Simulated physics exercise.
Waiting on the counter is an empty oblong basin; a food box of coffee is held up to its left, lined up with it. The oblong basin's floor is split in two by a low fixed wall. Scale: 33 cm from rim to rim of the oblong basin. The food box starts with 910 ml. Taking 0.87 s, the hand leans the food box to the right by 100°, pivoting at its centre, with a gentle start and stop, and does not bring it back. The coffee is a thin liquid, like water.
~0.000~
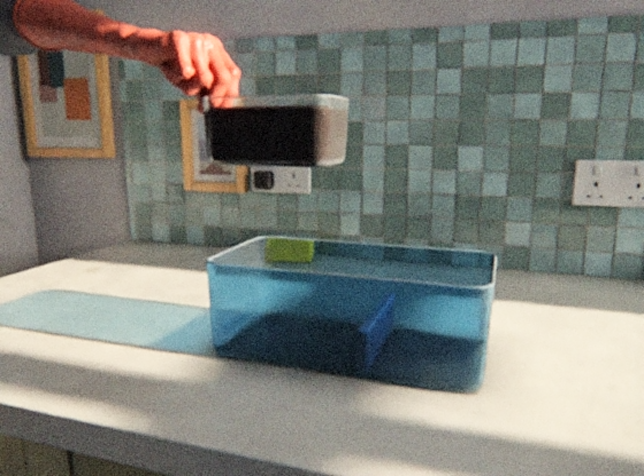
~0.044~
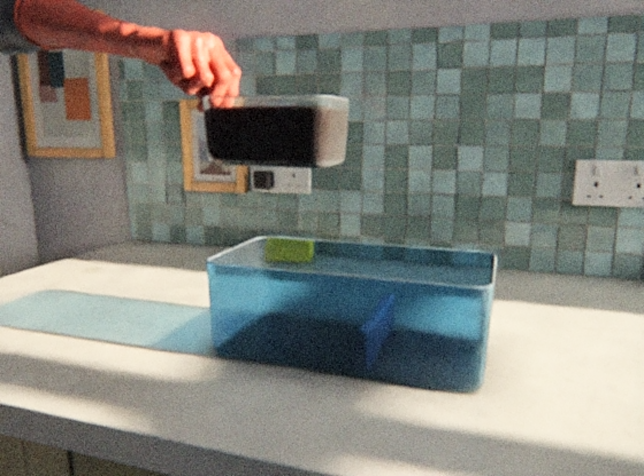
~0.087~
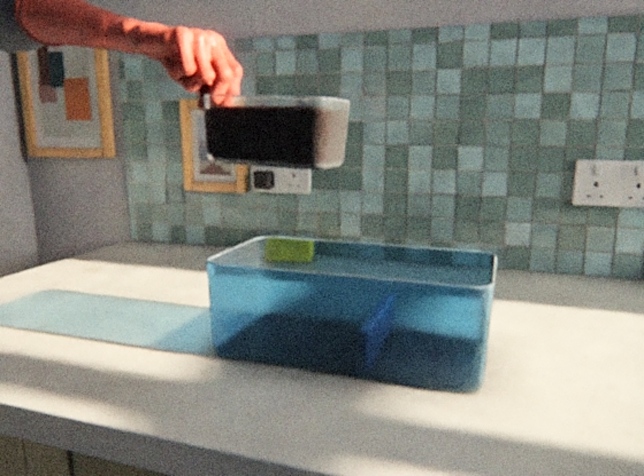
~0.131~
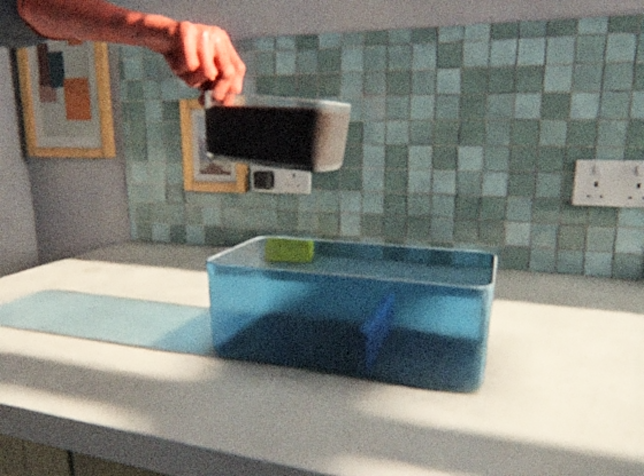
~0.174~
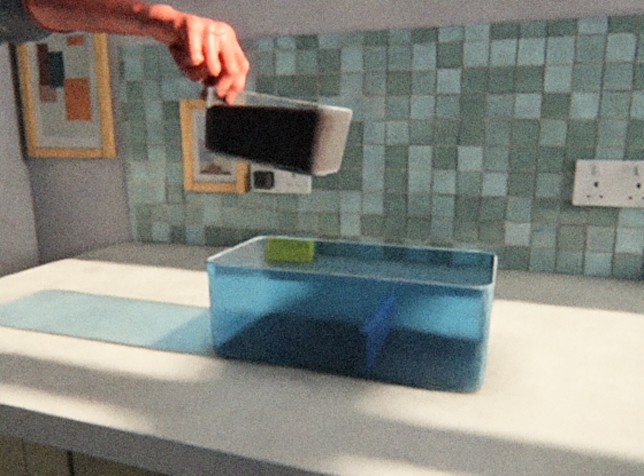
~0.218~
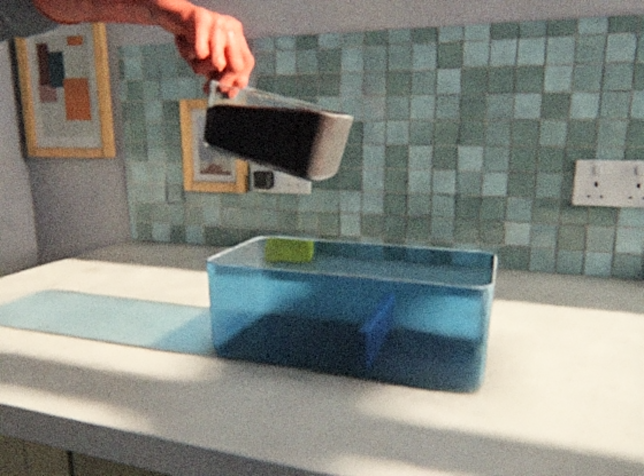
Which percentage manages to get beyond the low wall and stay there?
Beyond the low wall, roughly 69 per cent stays.
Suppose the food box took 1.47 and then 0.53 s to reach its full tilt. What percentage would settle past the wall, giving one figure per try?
Respectively 70 and 50 %.
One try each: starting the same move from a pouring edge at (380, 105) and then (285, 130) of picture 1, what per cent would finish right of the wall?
Roughly 85 per cent the first time and 5 per cent the second.
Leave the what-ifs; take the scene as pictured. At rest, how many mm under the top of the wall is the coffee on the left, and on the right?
About 42 mm on the left, about 20 mm on the right.
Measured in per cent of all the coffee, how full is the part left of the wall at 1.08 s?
28 %.
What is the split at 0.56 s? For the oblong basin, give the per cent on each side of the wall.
I'd say some 1 on the left and some 14 on the right.
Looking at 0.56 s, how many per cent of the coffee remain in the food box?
About 42 per cent.
After 0.56 s the tilt is 72° and 42 per cent is still to pour, 1 is left of the wall and 15 right of it.
After 0.82 s the tilt is 99° and 8 per cent is still to pour, 16 is left of the wall and 69 right of it.
After 1.08 s the tilt is 100° and 1 per cent is still to pour, 28 is left of the wall and 68 right of it.
After 1.37 s the tilt is 100° and 0 per cent is still to pour, 30 is left of the wall and 69 right of it.
In the end 30 per cent lies left of the wall, 69 right of it and 1 outside.
